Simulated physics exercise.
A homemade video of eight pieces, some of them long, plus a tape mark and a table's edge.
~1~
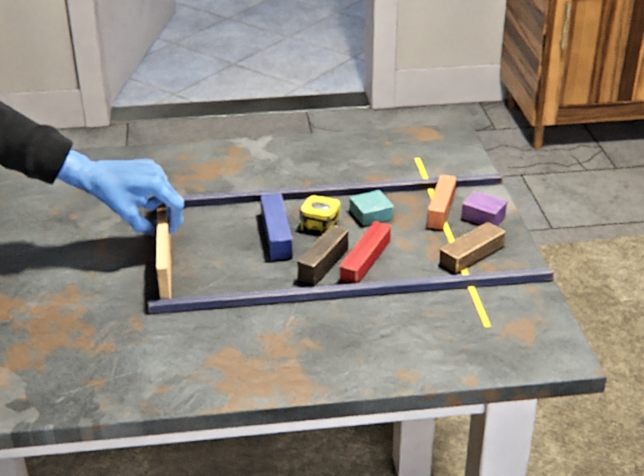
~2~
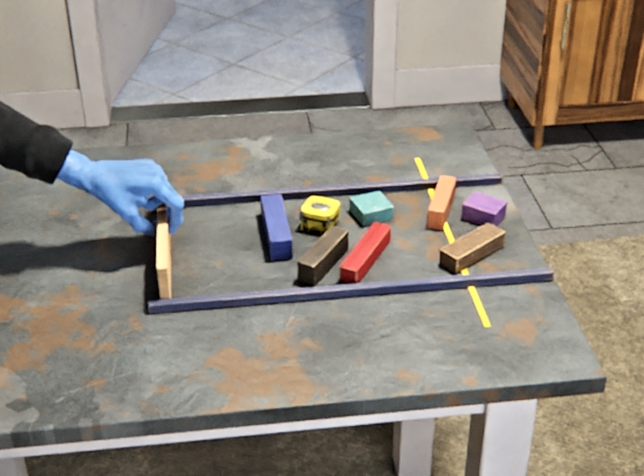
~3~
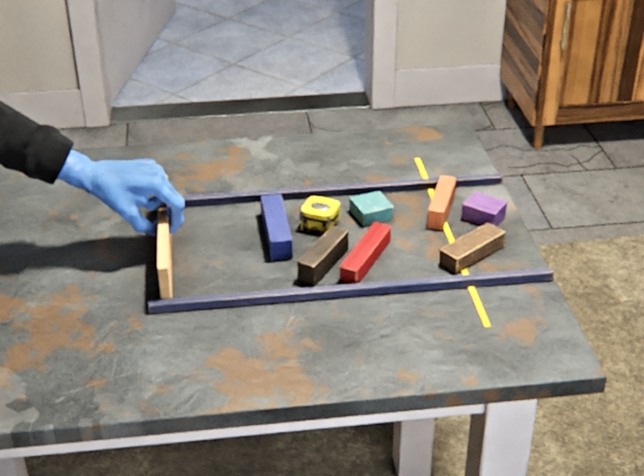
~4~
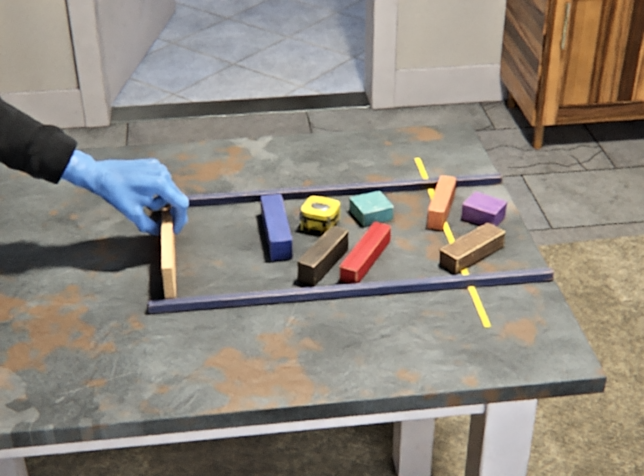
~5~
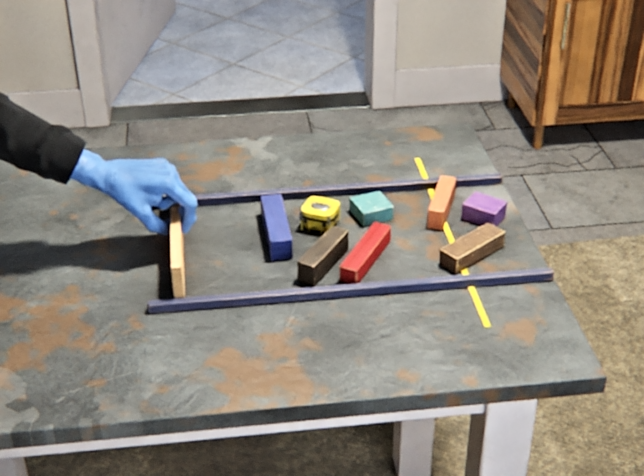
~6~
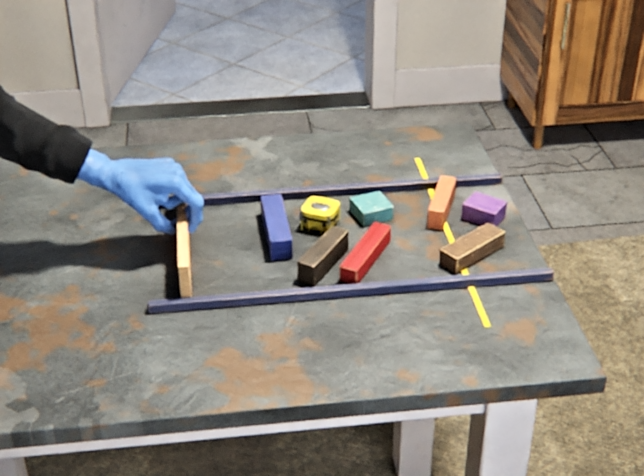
On a grey, rust-patched tabletop near a doorway and a wooden cabinet, the view looks down from a fixed position above the front side. Between two dark blue rails lie blue, black and red bars, a yellow case and a teal block, with orange, brown and purple pieces near a yellow tape line at right. A blue-gloved hand holds an upright tan board at left, still at first, then slides it slightly right.
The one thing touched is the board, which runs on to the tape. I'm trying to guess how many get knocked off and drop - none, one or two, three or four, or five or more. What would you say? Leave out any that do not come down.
I would say one or two.
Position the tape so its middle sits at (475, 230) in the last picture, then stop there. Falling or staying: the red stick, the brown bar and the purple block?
The red stick holds on; the brown bar is lost; the purple block is lost.
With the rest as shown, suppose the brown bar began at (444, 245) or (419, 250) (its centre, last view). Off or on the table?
So in the first try it is not lost, and in the second it is not lost.
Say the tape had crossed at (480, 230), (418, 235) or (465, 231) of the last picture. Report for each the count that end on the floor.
Try 1: 4; try 2: 1; try 3: 3.
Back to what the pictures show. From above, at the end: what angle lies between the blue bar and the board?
It is near 0° out of line.
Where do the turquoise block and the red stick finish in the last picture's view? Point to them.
The turquoise block finishes at (505, 197); the red stick finishes at (502, 246).
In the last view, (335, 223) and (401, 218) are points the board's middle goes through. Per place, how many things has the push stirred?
At the first point the count is 5, at the second it's 8.
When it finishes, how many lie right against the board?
My count gives 2.
Soon after, none off yet; purple block at rest near (484, 210); brown bar at rest near (472, 248); orange bar at rest near (442, 202).
In the end, the number that fall off is one or two; gone, orange bar and purple block.
